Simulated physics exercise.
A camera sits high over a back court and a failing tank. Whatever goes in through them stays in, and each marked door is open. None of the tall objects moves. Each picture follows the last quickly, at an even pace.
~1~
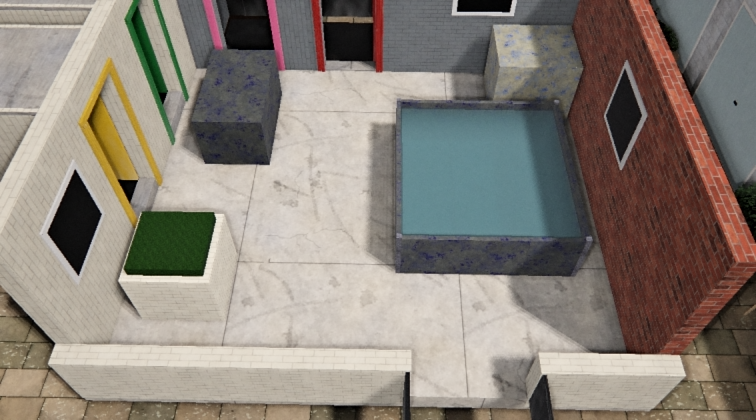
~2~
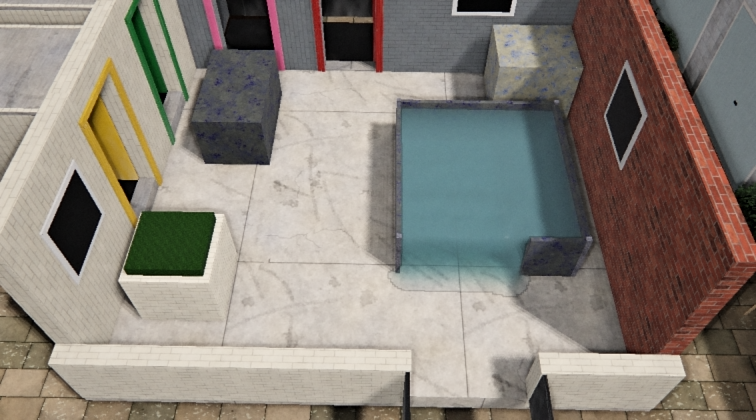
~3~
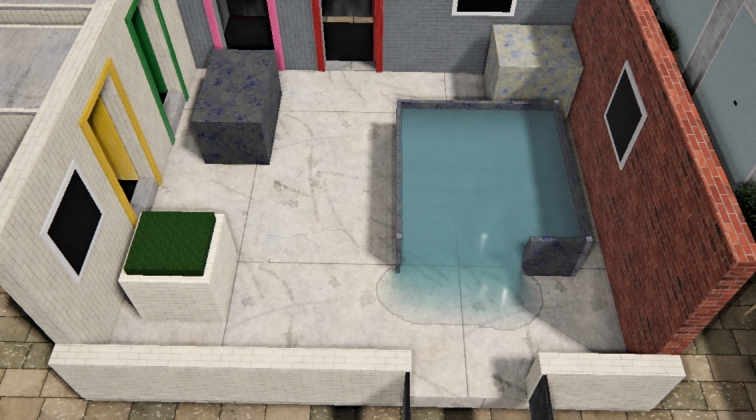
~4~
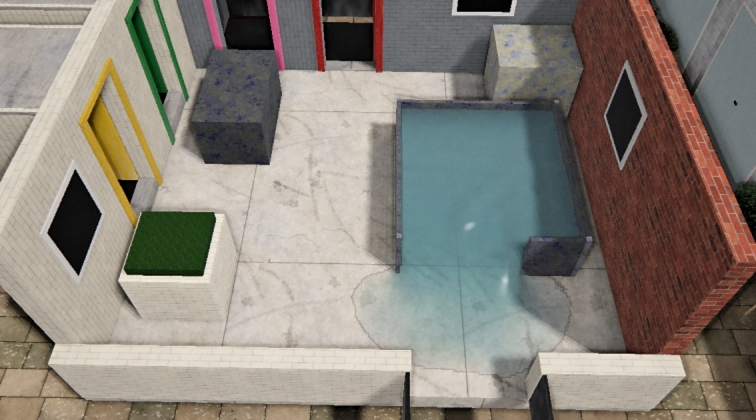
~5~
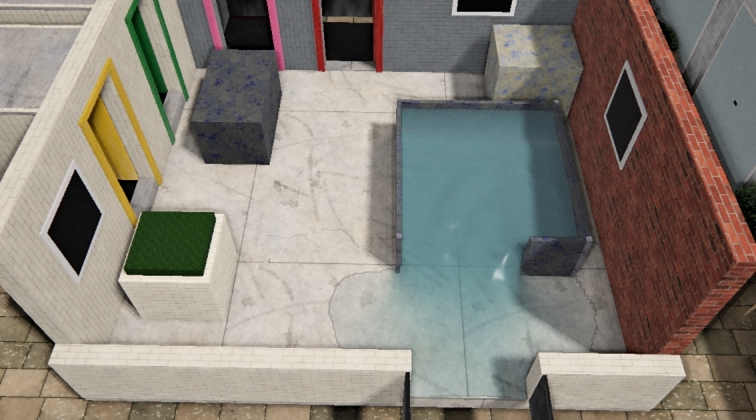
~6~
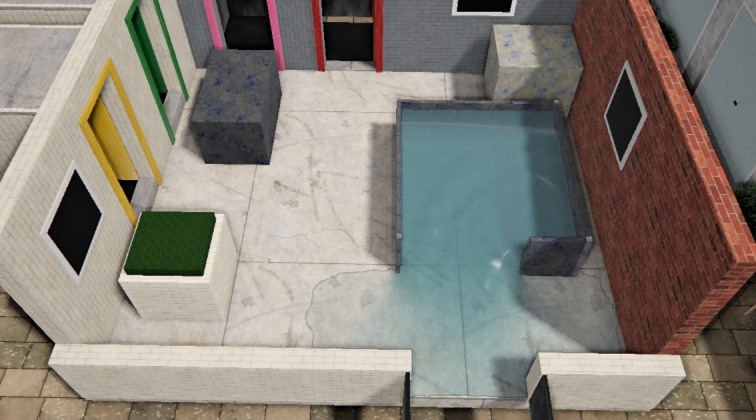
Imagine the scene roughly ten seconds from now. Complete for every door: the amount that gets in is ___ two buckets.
Green door: At most; yellow door: At most; pink door: At most; red door: More than.
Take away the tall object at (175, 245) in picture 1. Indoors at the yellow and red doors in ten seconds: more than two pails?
Observed: The yellow door remains within bounds; the red door remains within bounds.
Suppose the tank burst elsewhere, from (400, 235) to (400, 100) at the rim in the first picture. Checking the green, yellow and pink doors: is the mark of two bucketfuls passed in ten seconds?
Green door falls short, yellow door exceeds the limit, pink door exceeds the limit.
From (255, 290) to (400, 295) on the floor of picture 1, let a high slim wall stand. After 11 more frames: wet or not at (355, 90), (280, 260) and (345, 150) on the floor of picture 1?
Taking the points in order, they are high and dry, inundated and high and dry.
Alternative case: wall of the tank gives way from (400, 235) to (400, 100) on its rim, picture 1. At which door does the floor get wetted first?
The answer is the yellow one.
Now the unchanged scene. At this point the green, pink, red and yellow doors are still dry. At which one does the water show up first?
Call: The yellow-painted one.
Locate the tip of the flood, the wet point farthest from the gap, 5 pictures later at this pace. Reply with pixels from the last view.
The wet point farthest out is around (192, 372).
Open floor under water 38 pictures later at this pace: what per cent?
Roughly 80 %.
A moment on, water covers 20 % of the floor; the green door not reached, the yellow door not reached, the pink door not reached, the red door not reached.
Next, water covers 30 % of the floor; the green door not reached, the yellow door not reached, the pink door not reached, the red door not reached.
Then, water covers 50 % of the floor; the green door not reached, the yellow door wet at the sill, nothing in, the pink door not reached, the red door not reached.
Later, water covers 80 % of the floor; the green door wet at the sill, nothing in, the yellow door wet at the sill, nothing in, the pink door under two buckets in, the red door wet at the sill, nothing in.
In the end, water covers 100 % of the floor; the green door wet at the sill, nothing in, the yellow door wet at the sill, nothing in, the pink door under two buckets in, the red door over two buckets in.
